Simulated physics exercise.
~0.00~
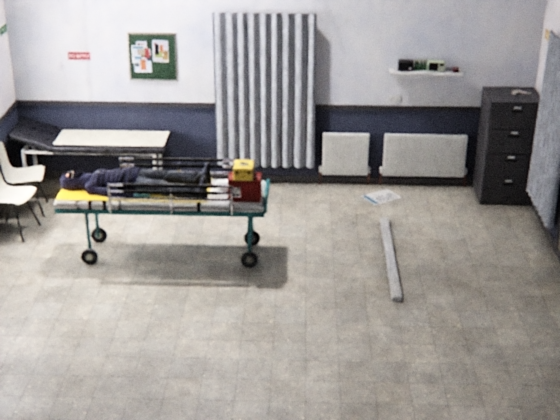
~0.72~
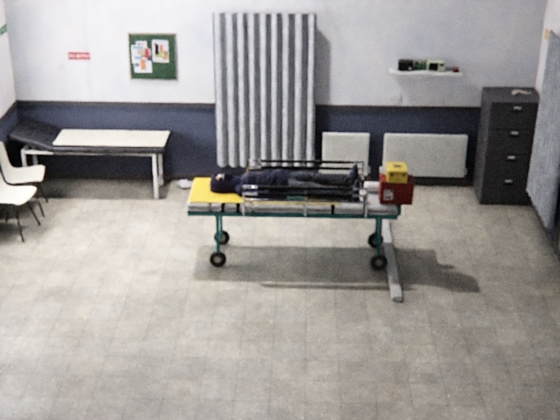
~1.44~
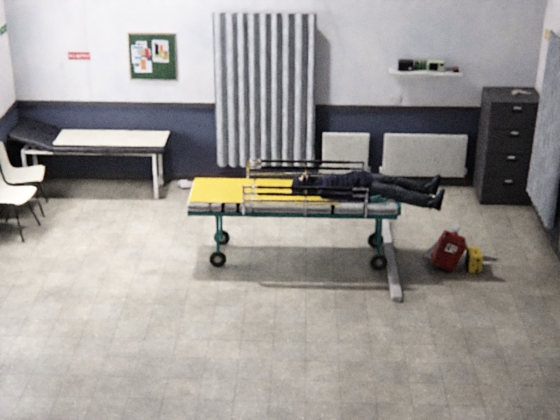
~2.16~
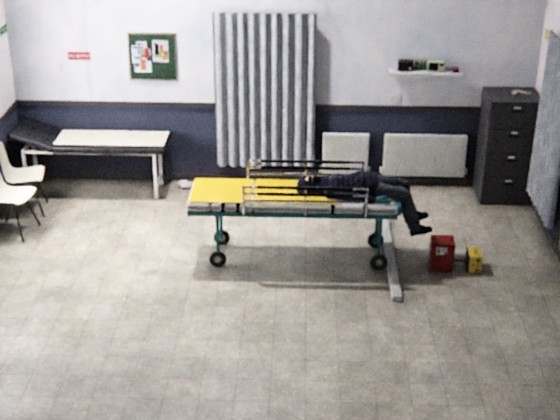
A person lying limp on a wheeled trolley rolled right until it stopped abruptly at a low sill, and the red and yellow cases tumbled off the end onto the floor as the body slid after them, finishing with the legs dangling over the edge.
